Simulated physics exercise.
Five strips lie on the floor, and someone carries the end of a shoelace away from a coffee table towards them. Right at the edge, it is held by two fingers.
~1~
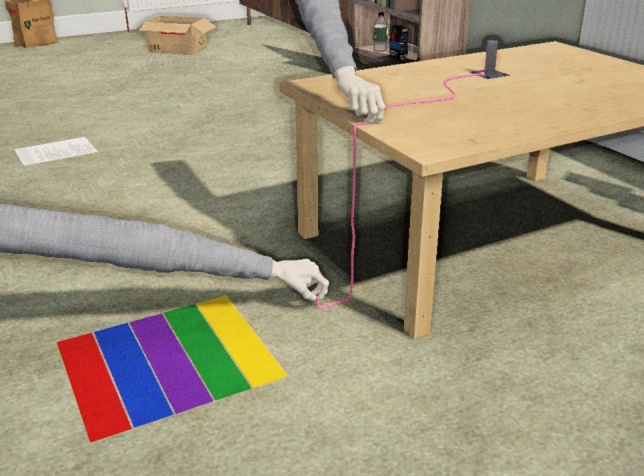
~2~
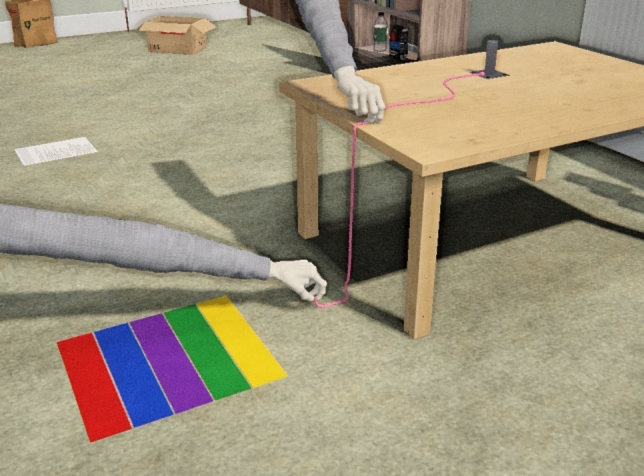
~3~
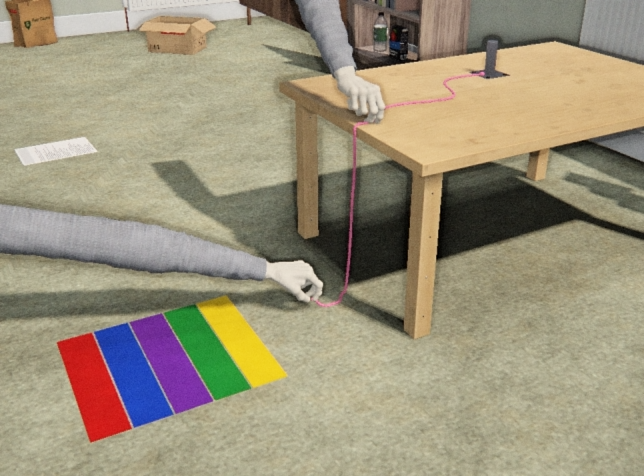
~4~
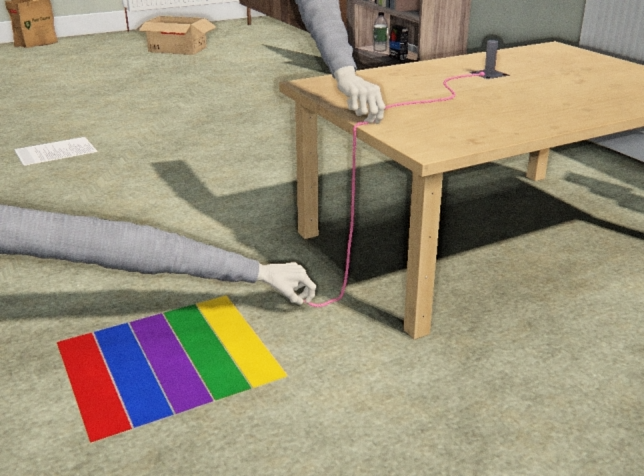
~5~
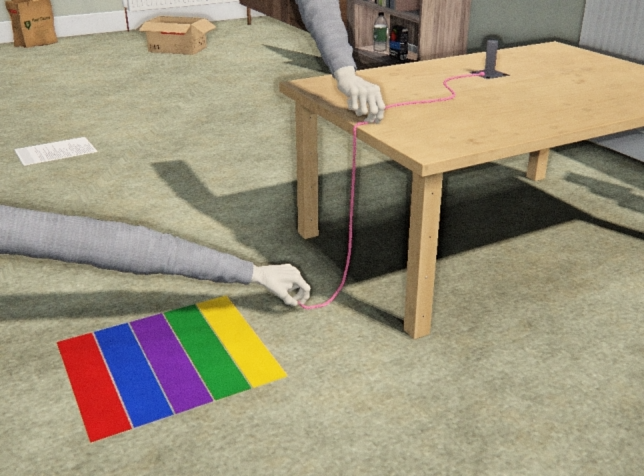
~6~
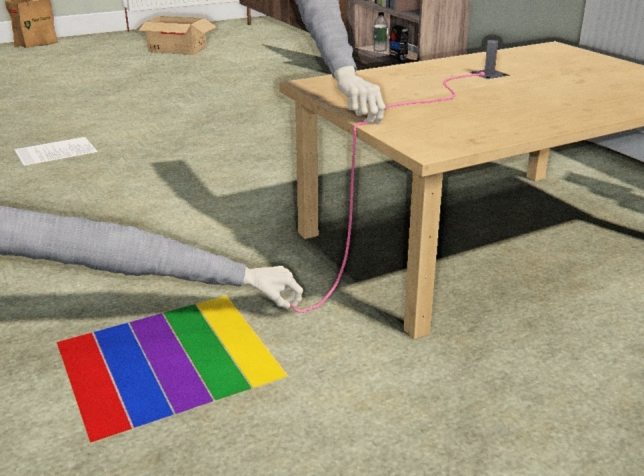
A hand near the floor slowly drawing a pink lace slightly left from a wooden table, another hand holding it at the edge.
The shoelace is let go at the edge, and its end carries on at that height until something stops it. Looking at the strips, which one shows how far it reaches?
The purple strip shows it.
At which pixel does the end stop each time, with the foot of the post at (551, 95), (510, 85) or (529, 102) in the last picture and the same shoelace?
It works out at around (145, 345), (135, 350) and (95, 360) for the three tries.
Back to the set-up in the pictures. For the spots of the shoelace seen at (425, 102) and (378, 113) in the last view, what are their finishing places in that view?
Around (393, 102); the other one around (348, 117).
A little later, end near (216, 326); over green.
Next, end near (178, 338); over purple.
When it is tight, end near (154, 344); over purple. Over purple.
